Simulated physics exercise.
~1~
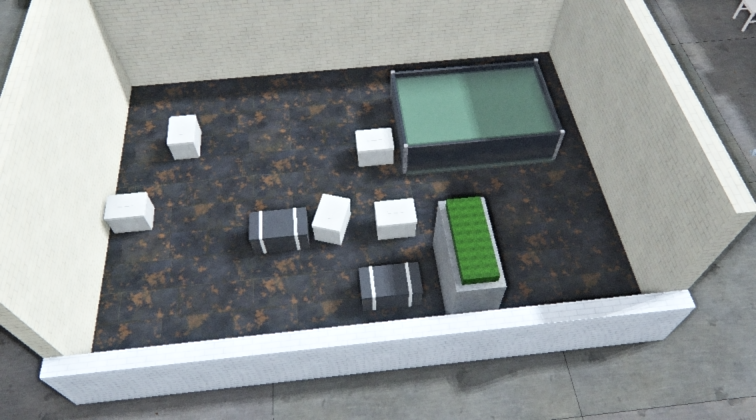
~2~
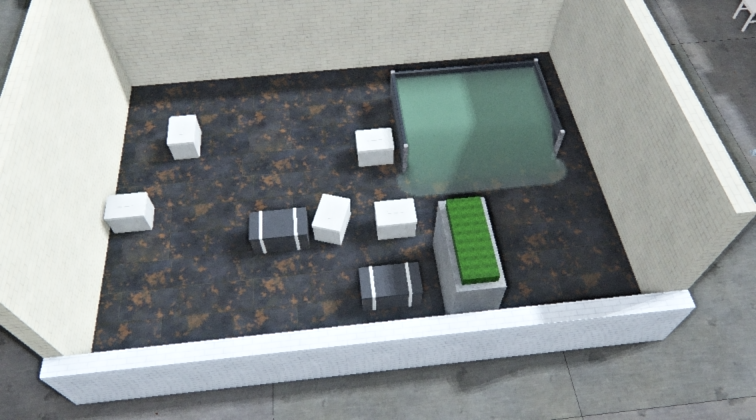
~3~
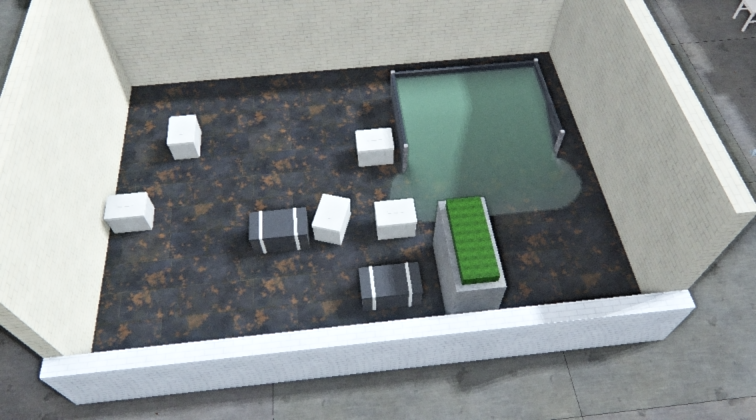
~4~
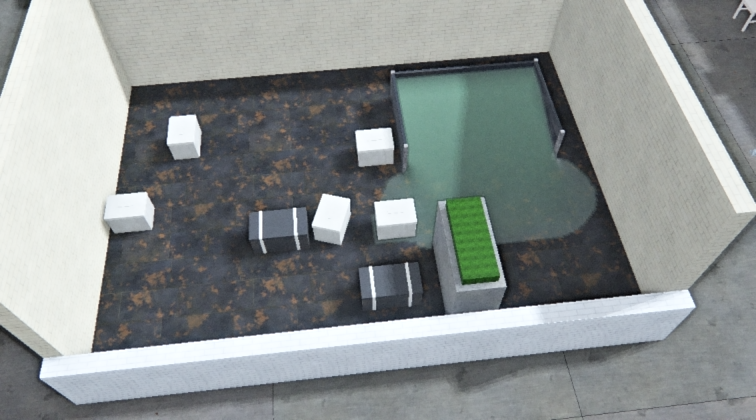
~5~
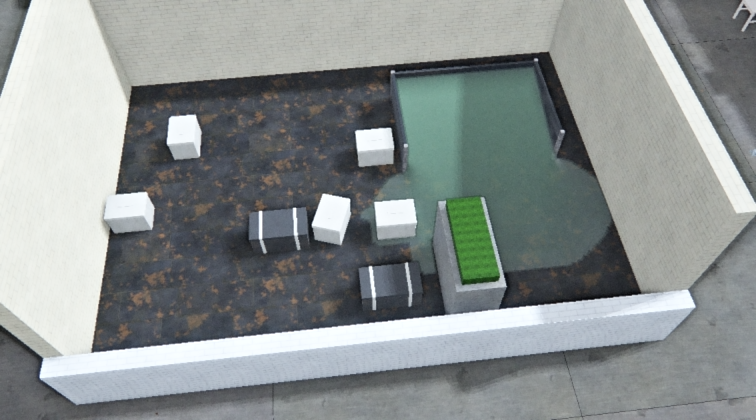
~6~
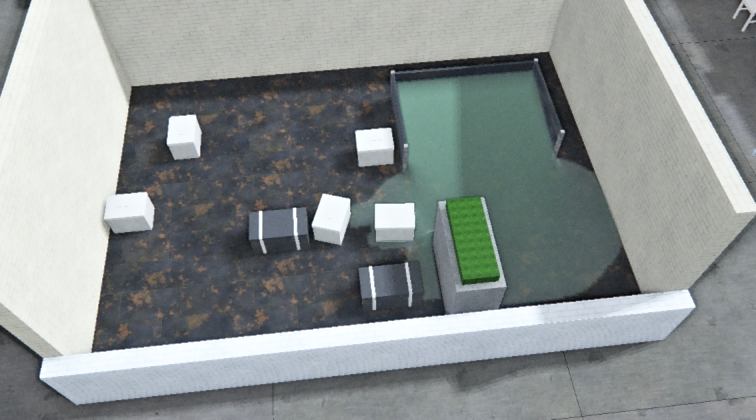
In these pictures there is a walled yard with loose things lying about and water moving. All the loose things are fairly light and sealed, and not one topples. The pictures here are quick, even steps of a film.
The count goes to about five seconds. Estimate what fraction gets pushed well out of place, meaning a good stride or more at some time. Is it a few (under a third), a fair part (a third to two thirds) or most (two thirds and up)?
A few.
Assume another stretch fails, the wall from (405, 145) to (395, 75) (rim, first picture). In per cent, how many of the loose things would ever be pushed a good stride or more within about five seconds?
Result: Close to 60 %.
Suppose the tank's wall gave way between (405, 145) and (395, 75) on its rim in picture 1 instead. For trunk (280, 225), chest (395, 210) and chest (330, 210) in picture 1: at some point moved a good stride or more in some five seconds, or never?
Results in order: Cleared that distance / stayed short / stayed short.
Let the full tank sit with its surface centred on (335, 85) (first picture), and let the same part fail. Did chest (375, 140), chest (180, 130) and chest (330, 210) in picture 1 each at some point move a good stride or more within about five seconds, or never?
Far enough, Not far, Far enough.
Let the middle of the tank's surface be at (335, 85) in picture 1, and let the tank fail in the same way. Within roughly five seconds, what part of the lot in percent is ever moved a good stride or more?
My guess is about 90 percent of them.
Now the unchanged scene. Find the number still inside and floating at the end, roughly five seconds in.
The figure is 2.
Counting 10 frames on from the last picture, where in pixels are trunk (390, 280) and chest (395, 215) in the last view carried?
Roughly (358, 314) and (291, 306).
A moment on, 0 of 7 are well off their spots; 0 afloat.
Next, 2 of 7 are well off their spots; 1 afloat.
Later, 2 of 7 are well off their spots; 1 afloat.
In the end, 2 of 7 are well off their spots, and 2 have been at some point; 2 afloat.
